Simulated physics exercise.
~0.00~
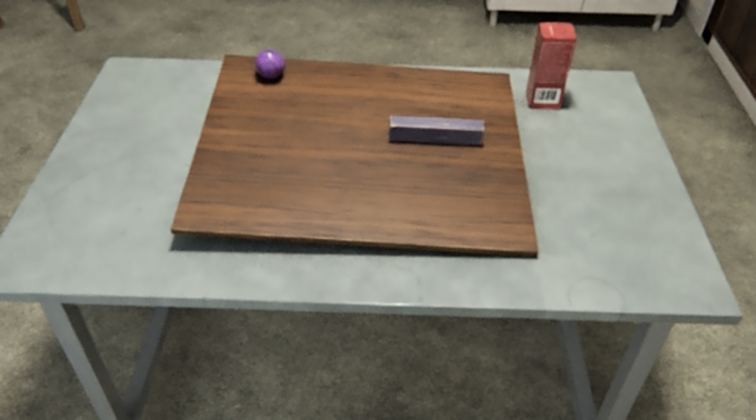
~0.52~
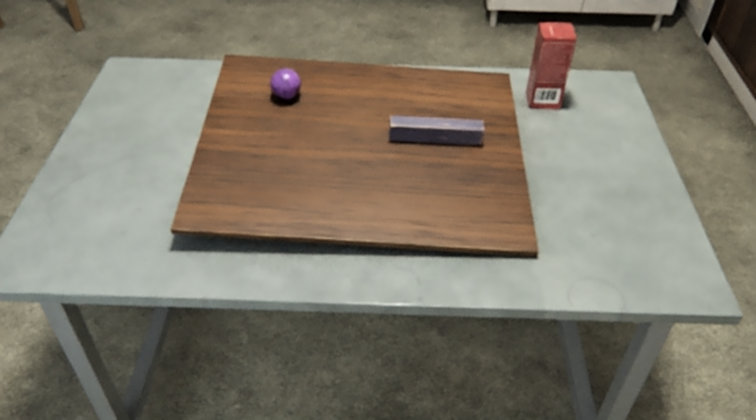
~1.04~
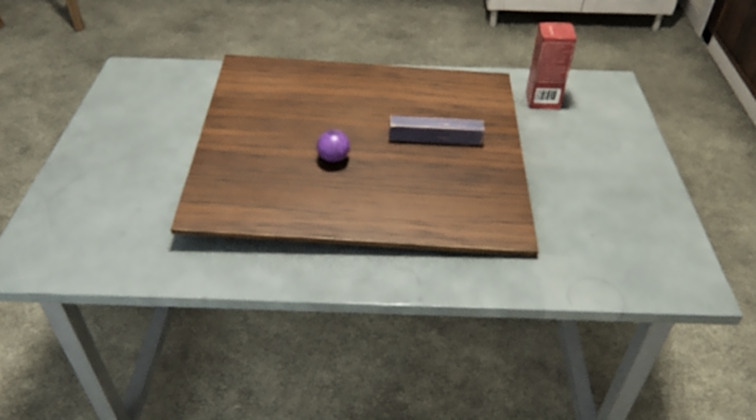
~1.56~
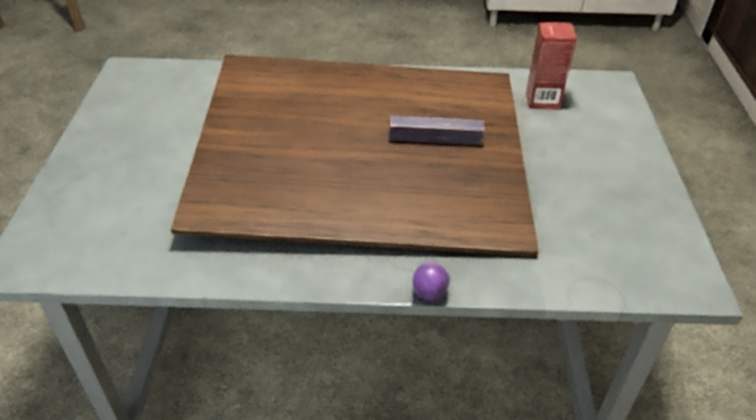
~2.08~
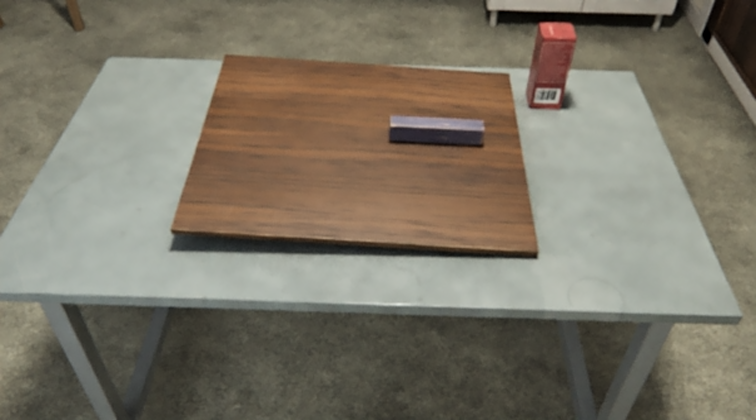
At the start, a small purple ball sits near the back left corner of a tilted wooden board on a pale table, with a dark bar lying on the board and a red carton standing at the back right of the table. The ball begins to roll toward the viewer, drifting slightly right. It continues down the board, passing to the left of the bar without touching it. It then leaves the board's near side and reaches the front edge of the table. Finally, the ball is out of sight, while the board, bar and carton remain in place.
